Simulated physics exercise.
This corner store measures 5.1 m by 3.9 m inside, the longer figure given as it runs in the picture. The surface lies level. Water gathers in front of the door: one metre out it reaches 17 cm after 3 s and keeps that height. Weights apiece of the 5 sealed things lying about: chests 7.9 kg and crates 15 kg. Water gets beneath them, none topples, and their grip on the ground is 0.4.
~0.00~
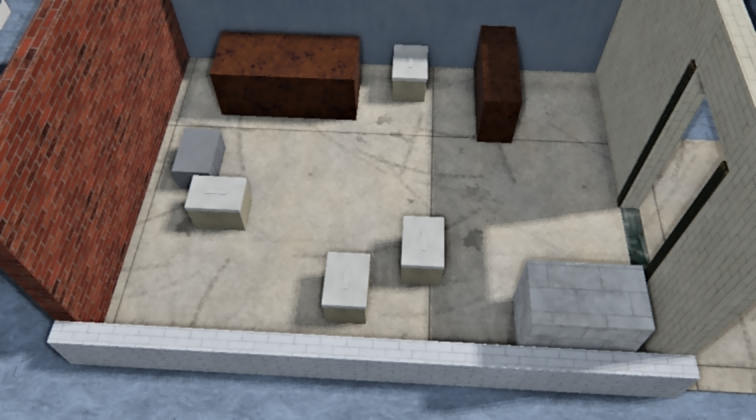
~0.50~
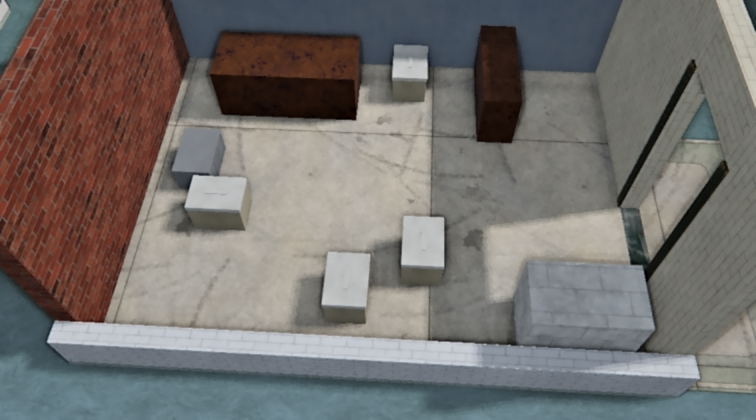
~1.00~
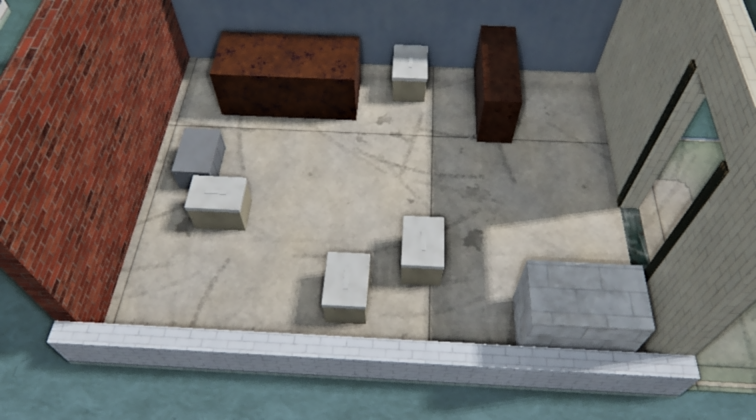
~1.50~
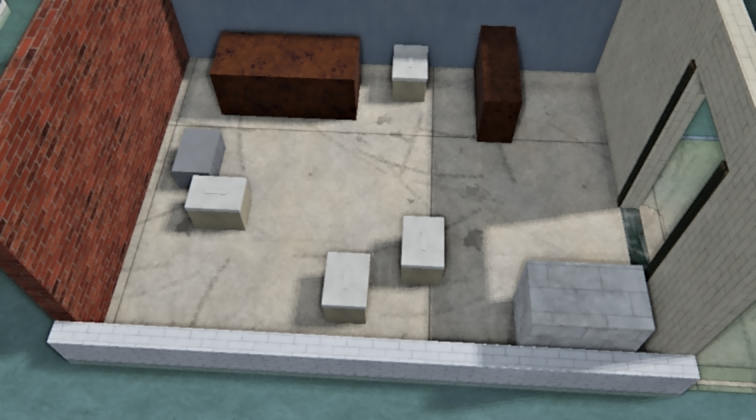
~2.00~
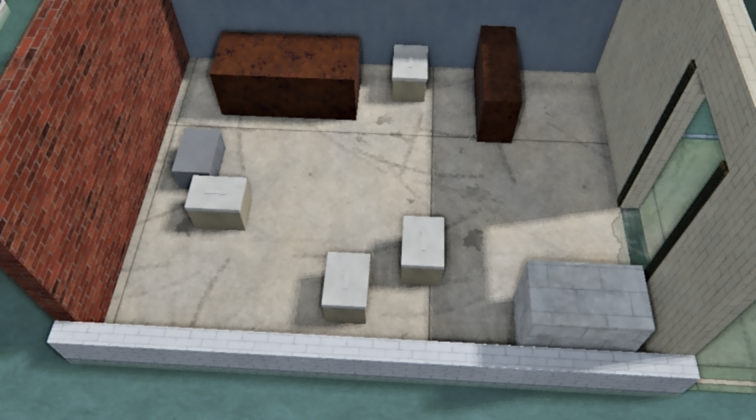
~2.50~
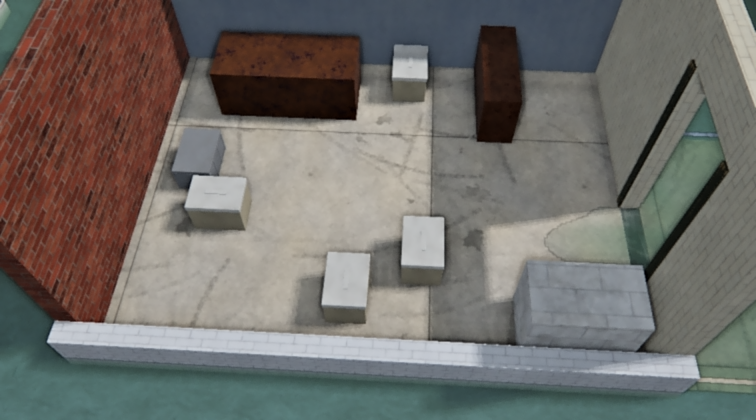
In a walled room with scattered blocks, greenish water spreads in slightly through the right-hand doorway.
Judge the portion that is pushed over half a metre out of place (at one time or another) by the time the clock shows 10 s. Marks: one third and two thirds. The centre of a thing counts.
That comes to from one to two thirds.
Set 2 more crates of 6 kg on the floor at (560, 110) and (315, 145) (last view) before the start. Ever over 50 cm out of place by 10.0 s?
In that order: Under, past it.
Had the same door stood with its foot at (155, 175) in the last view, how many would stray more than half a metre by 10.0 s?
In that case 4 of them.
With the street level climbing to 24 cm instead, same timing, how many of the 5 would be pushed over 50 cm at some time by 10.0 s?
In that case 4 of them.
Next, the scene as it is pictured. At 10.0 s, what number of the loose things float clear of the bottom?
At that moment 3.
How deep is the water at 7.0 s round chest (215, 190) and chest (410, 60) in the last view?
Roughly 2 and 2 cm.
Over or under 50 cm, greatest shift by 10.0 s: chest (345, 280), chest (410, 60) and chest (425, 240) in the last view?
In that order: Past it, short of it, over.
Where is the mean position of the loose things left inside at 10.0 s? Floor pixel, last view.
Around (229, 203).
After 3.5 s 0 of 5 are over 50 cm from their spots; 0 afloat.
After 4.5 s 0 of 5 are over 50 cm from their spots; 0 afloat.
After 7.0 s 2 of 5 are over 50 cm from their spots; 0 afloat.
After 10.0 s 3 of 5 are over 50 cm from their spots, and 3 have been at some point; 3 afloat.
